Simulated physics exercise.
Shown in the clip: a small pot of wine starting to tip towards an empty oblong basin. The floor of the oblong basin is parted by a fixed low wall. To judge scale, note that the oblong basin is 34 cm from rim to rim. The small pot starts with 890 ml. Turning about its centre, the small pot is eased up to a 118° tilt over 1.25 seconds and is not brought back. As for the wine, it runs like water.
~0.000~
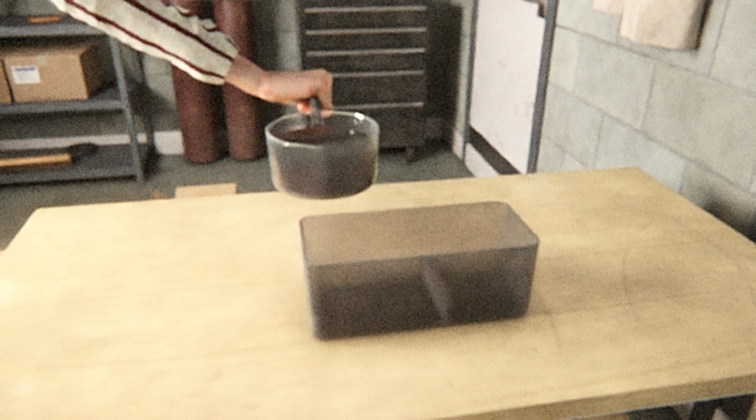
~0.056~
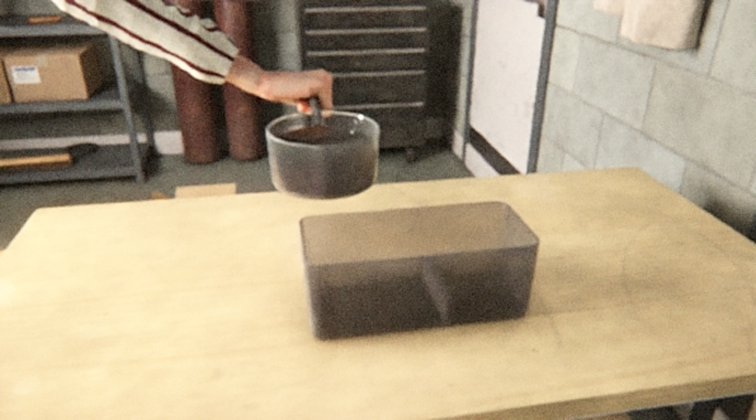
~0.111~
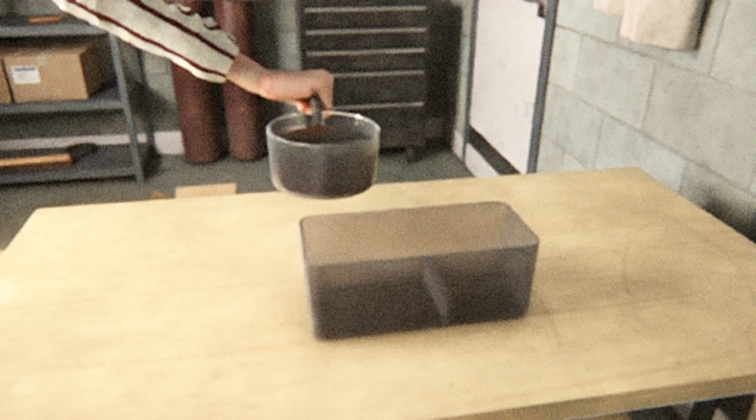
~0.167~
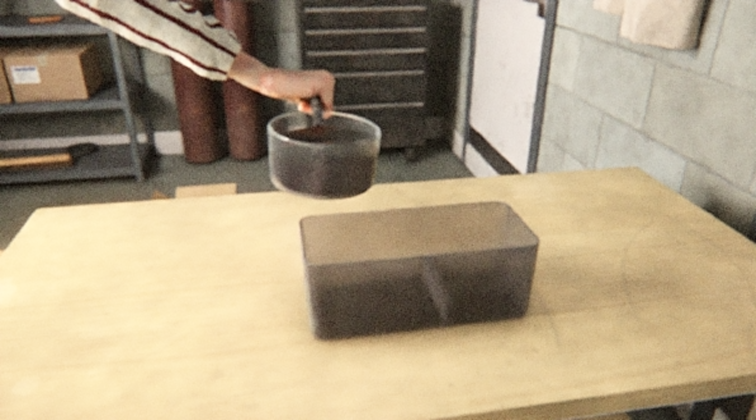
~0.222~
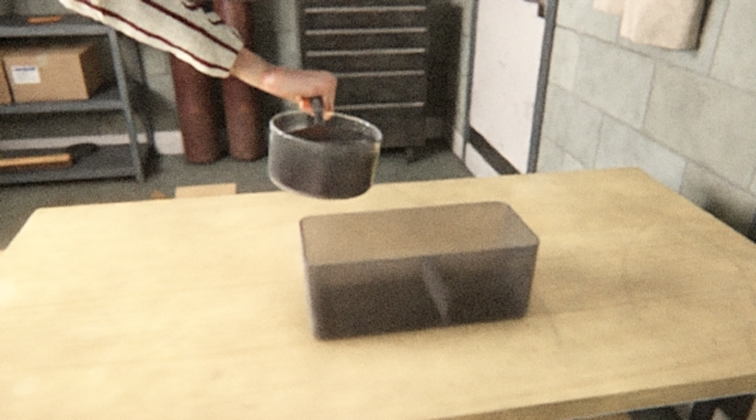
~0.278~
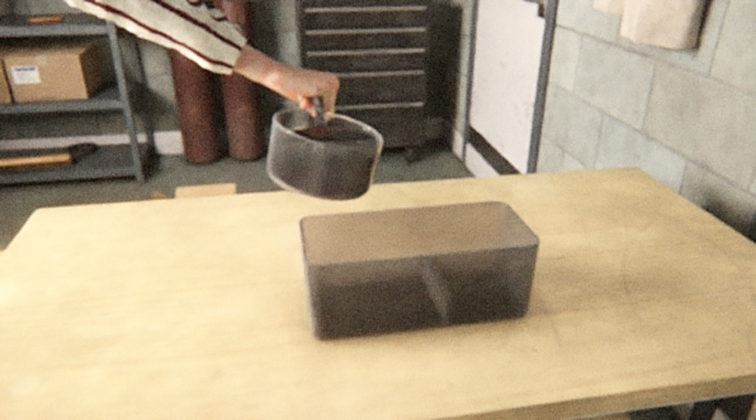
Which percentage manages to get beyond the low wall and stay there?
Beyond the low wall, roughly 17 per cent stays.
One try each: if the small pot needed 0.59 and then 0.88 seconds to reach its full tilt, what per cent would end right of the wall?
The first try gives around 20 percent, the second around 15 percent.
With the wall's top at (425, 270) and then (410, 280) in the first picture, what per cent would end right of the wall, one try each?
35 % and 65 %.
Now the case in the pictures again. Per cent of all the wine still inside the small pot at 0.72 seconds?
50 %.
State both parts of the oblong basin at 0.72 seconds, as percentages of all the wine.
Left roughly 18, right roughly 1.
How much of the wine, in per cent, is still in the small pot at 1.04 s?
Close to 6 in a hundred.
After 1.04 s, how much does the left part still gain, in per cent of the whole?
I'd put it at some 7 percent.
By 0.72 s the tilt is 73° and 50 per cent is still to pour, 17 is left of the wall and 1 right of it.
By 1.04 s the tilt is 110° and 6 per cent is still to pour, 75 is left of the wall and 12 right of it.
By 1.38 s the tilt is 118° and 0 per cent is still to pour, 83 is left of the wall and 16 right of it.
By 1.75 s the tilt is 118° and 0 per cent is still to pour, 82 is left of the wall and 17 right of it.
At rest 82 per cent lies left of the wall, 17 right of it and 1 outside.
